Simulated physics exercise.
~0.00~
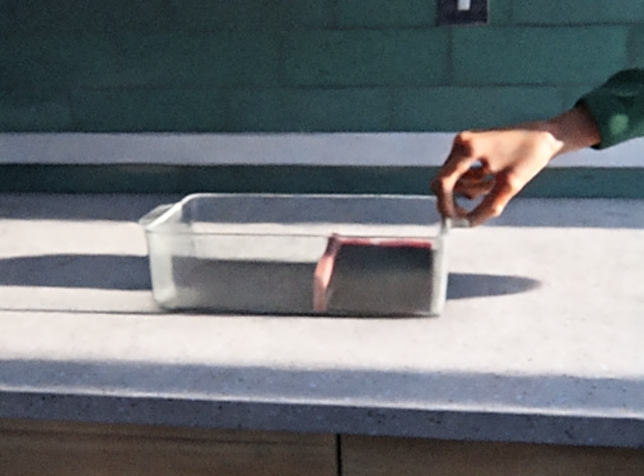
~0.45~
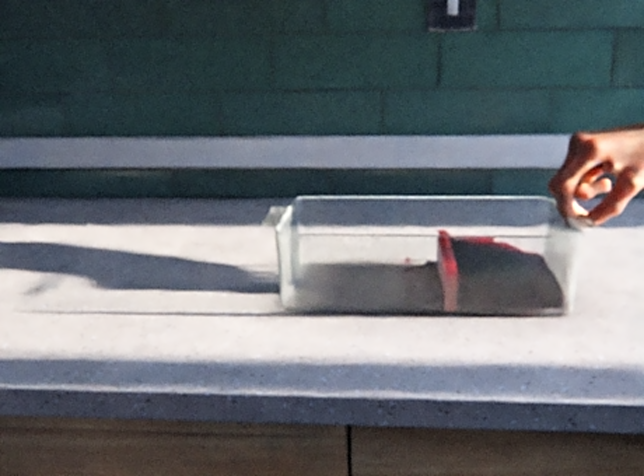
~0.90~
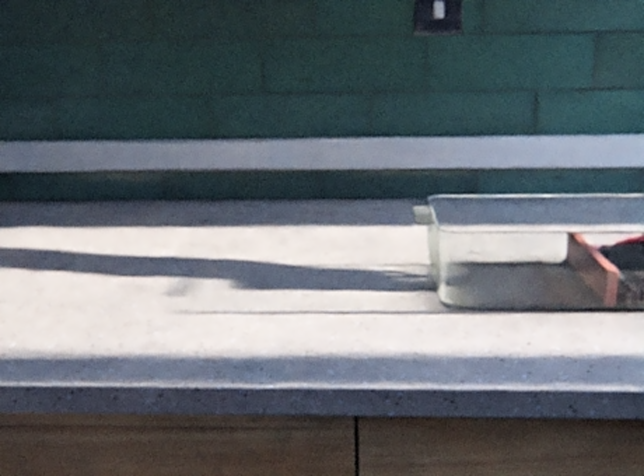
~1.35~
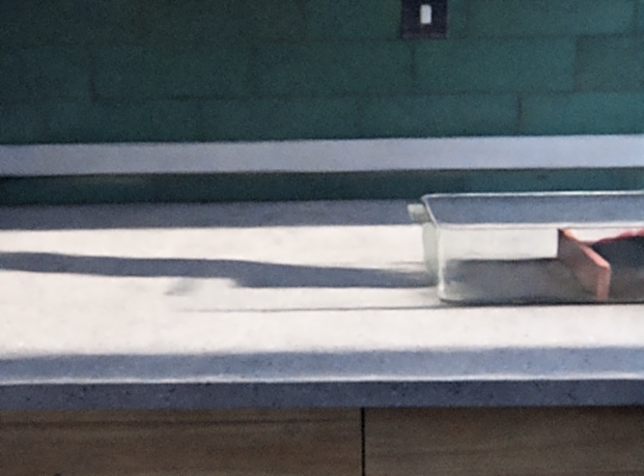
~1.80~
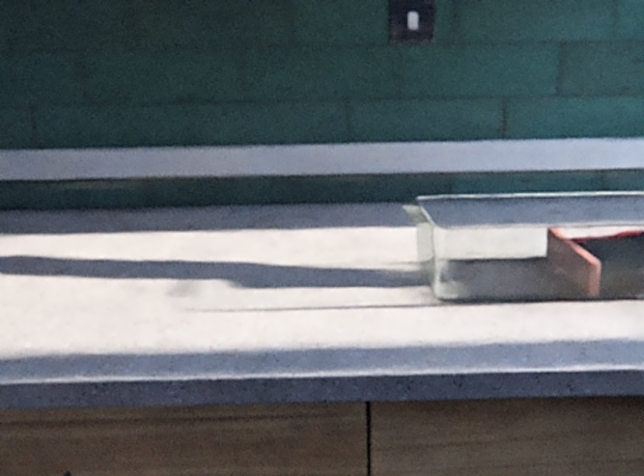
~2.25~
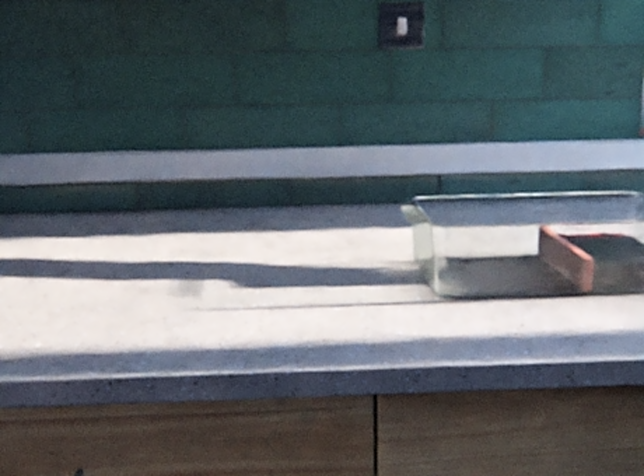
A hand pulls a divided glass tub of dark liquid rightwards until it rests partly out of view.
